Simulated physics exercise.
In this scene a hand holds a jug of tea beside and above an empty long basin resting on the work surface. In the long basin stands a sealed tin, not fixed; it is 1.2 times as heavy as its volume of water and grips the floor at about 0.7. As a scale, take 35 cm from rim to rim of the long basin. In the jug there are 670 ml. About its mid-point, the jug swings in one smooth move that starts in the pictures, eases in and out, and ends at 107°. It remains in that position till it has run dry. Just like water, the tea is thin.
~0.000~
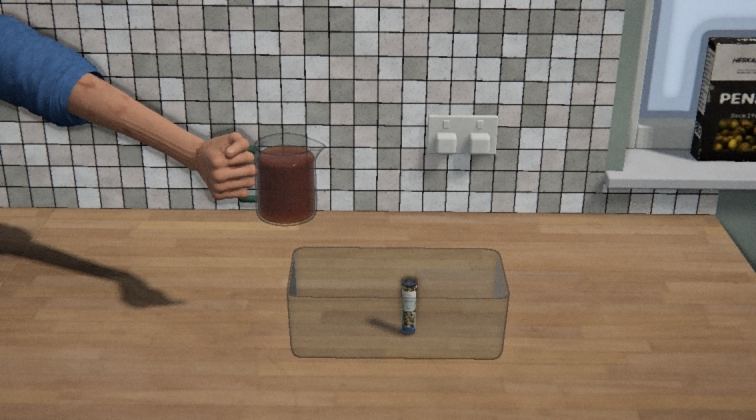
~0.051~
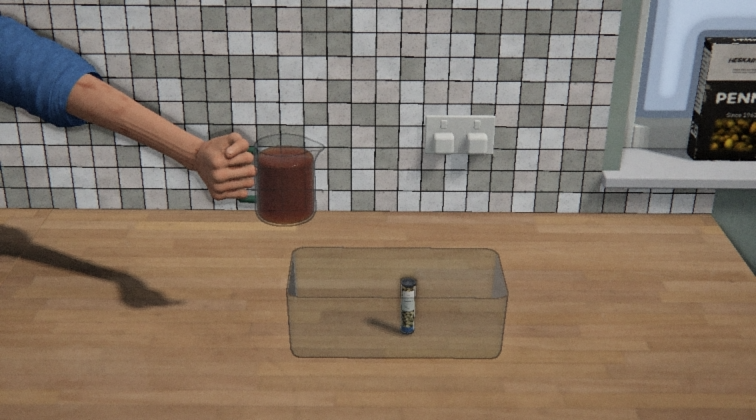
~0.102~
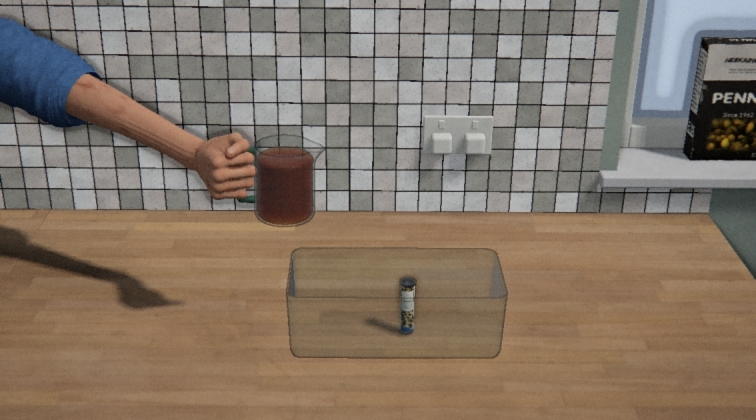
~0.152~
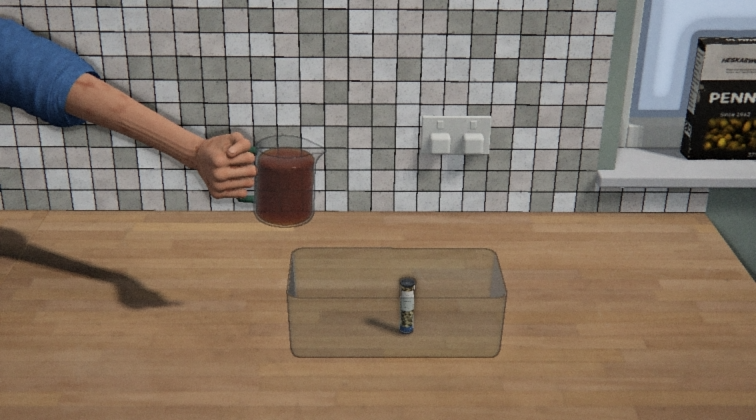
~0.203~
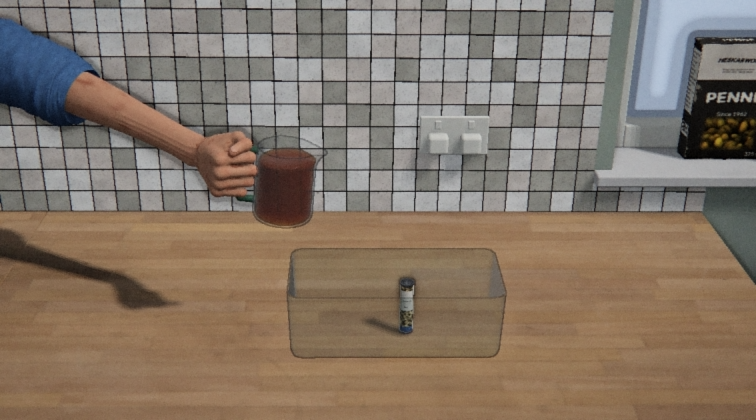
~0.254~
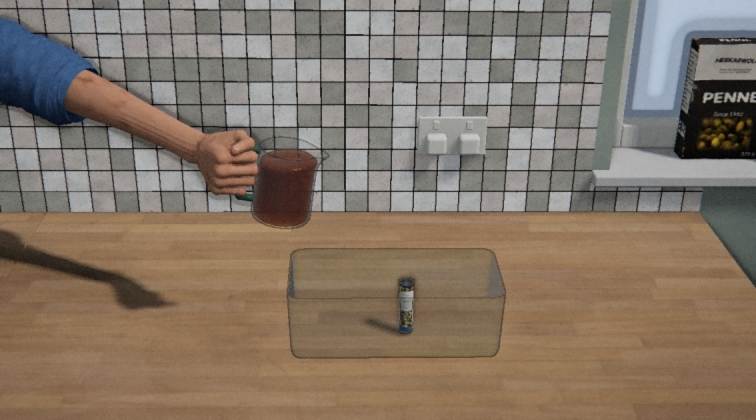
A hand held a glass jug of dark reddish tea above a wooden counter, keeping it almost still before tilting it slightly to the right, near a clear, empty-looking basin and a small upright tin.
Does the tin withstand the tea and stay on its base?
It's going to keep its balance.
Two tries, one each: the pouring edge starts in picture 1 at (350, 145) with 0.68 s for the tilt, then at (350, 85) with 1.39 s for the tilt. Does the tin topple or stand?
Trial 1 - tin tips; trial 2 - tin tips.
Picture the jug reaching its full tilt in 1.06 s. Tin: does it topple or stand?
It stays steady, then.
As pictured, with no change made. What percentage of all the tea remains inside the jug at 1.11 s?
Around 36 in a hundred.
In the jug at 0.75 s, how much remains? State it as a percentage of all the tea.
Close to 86 in a hundred.
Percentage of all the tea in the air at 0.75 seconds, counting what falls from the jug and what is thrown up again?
At that moment, about 12 percent.
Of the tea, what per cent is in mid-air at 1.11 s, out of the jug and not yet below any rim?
I'd put it at about 22 per cent of the liquid.
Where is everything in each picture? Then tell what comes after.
It leans 0°; its right rim is at (326, 146); the tea meets the walls at (257, 154) and (315, 154); the long basin's rim runs from (291, 272) to (504, 274); the tin's top is at (409, 284), in the first frame.
It leans 0°; its right rim is at (325, 147); the tea meets the walls at (256, 154) and (315, 155), in the second frame.
It leans 1°; its right rim is at (326, 148); the tea meets the walls at (257, 155) and (314, 156), in the third frame.
It leans 3°; its right rim is at (327, 150); the tea meets the walls at (258, 156) and (315, 156), in the fourth frame.
It leans 6°; its right rim is at (328, 152); the tea meets the walls at (258, 157) and (317, 157), in the fifth frame.
It leans 9°; its right rim is at (329, 155); the tea meets the walls at (260, 158) and (318, 159), in the sixth frame.
Then, 0.75 s in, the tilt is 60° and 87 per cent is still to pour; the tin stands where it began.
Then, 1.11 s in, the tilt is 96° and 36 per cent is still to pour; the tin stands where it began.
Then, 1.48 s in, the tilt is 107° and 3 per cent is still to pour; the tin stands where it began.
Then, 1.89 s in, the tilt is 107° and 0 per cent is still to pour; the tin stands where it began.
Finally, the tin stands where it began.
